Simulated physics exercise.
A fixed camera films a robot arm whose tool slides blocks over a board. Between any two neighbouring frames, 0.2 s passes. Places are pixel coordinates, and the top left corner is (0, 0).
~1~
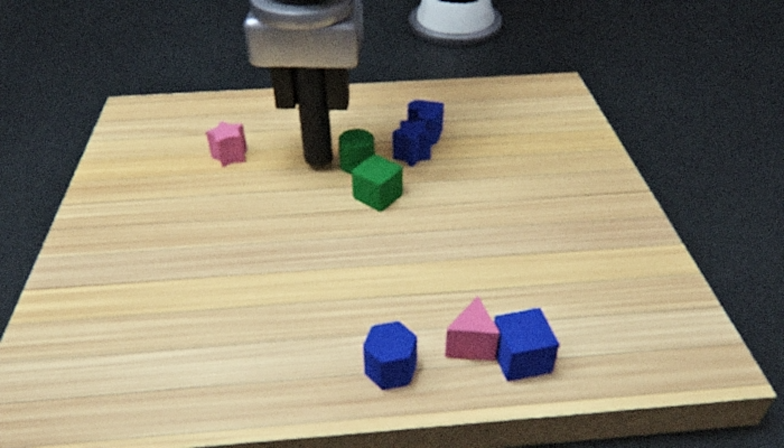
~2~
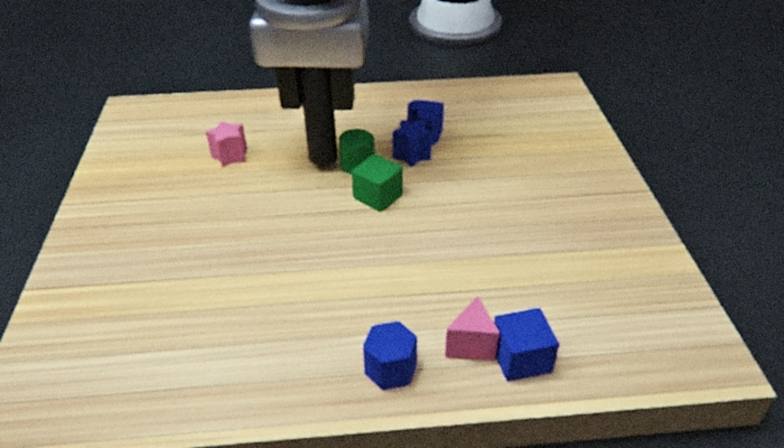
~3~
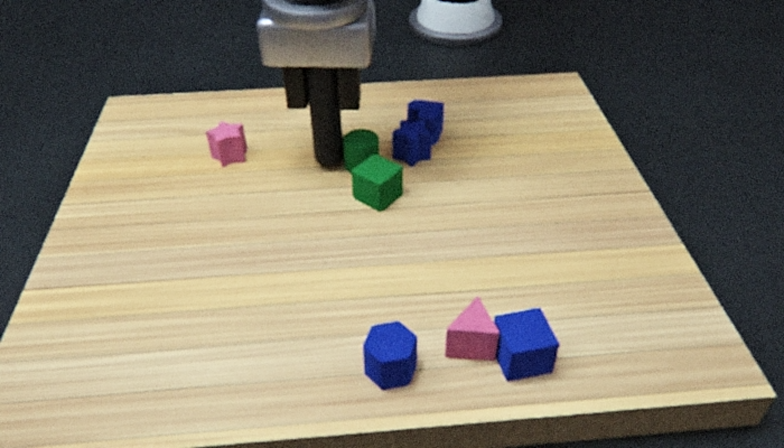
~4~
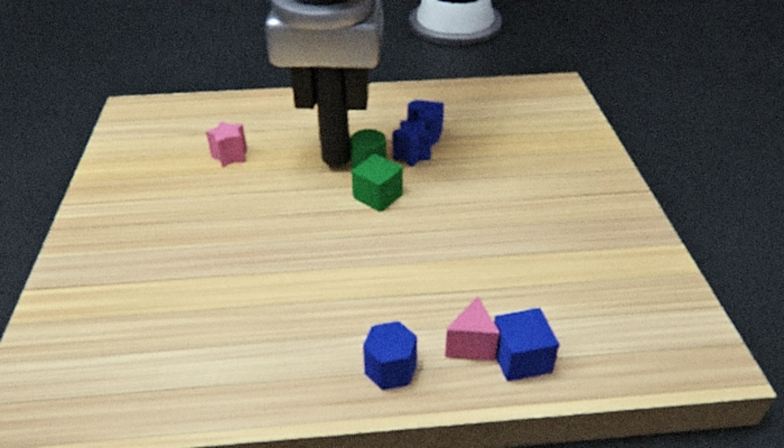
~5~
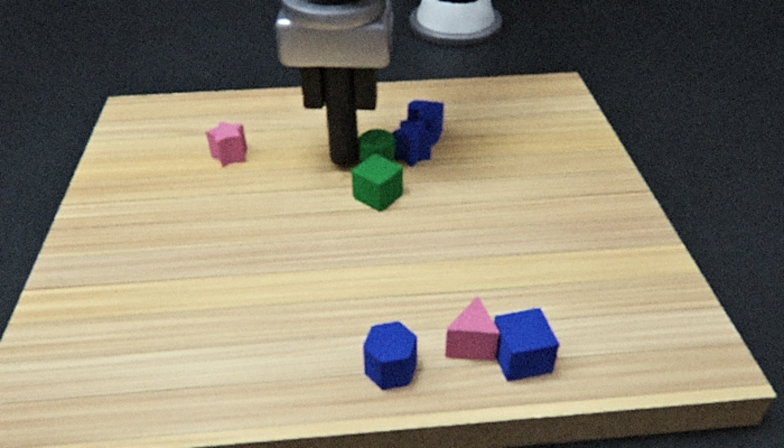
The clip shows colored blocks on a wooden board as a dark robotic tool moves slightly right, then nudges a green cylinder a short way toward a blue star-shaped block, while the other blocks stay still.
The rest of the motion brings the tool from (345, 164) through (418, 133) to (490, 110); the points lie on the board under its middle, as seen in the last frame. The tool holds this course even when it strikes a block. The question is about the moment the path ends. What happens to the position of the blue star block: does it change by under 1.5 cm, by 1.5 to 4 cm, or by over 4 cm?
By the end of the path, it will have gone between 1.5 and 4 cm.
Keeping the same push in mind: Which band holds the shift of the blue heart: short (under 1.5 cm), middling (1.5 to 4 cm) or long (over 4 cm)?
It moves quite far, over 4 cm.
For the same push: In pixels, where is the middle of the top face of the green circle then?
Roughly at (399, 136).
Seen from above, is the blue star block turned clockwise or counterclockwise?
I'd predict that, seen from above, the blue star block rotates counter-clockwise.
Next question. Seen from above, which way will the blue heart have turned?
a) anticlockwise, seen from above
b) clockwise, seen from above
The one that fits is b, clockwise, seen from above.
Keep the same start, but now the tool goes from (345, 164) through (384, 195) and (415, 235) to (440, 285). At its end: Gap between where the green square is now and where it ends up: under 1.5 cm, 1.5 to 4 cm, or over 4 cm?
That one ends up more than 4 cm from where it is now.
What follows on the original path. One third of the way, tool (395, 135); green circle (399, 136); blue star block (430, 130), turned 40° anticlockwise.
Two thirds of the way, tool (444, 118); green circle (399, 136); blue star block (430, 130), turned 40° anticlockwise; blue heart (471, 97), turned 25° clockwise.
At the end, tool (491, 103); green circle (399, 136); green square still; blue star block (430, 130), turned 40° anticlockwise; blue heart (519, 86), turned 40° clockwise.
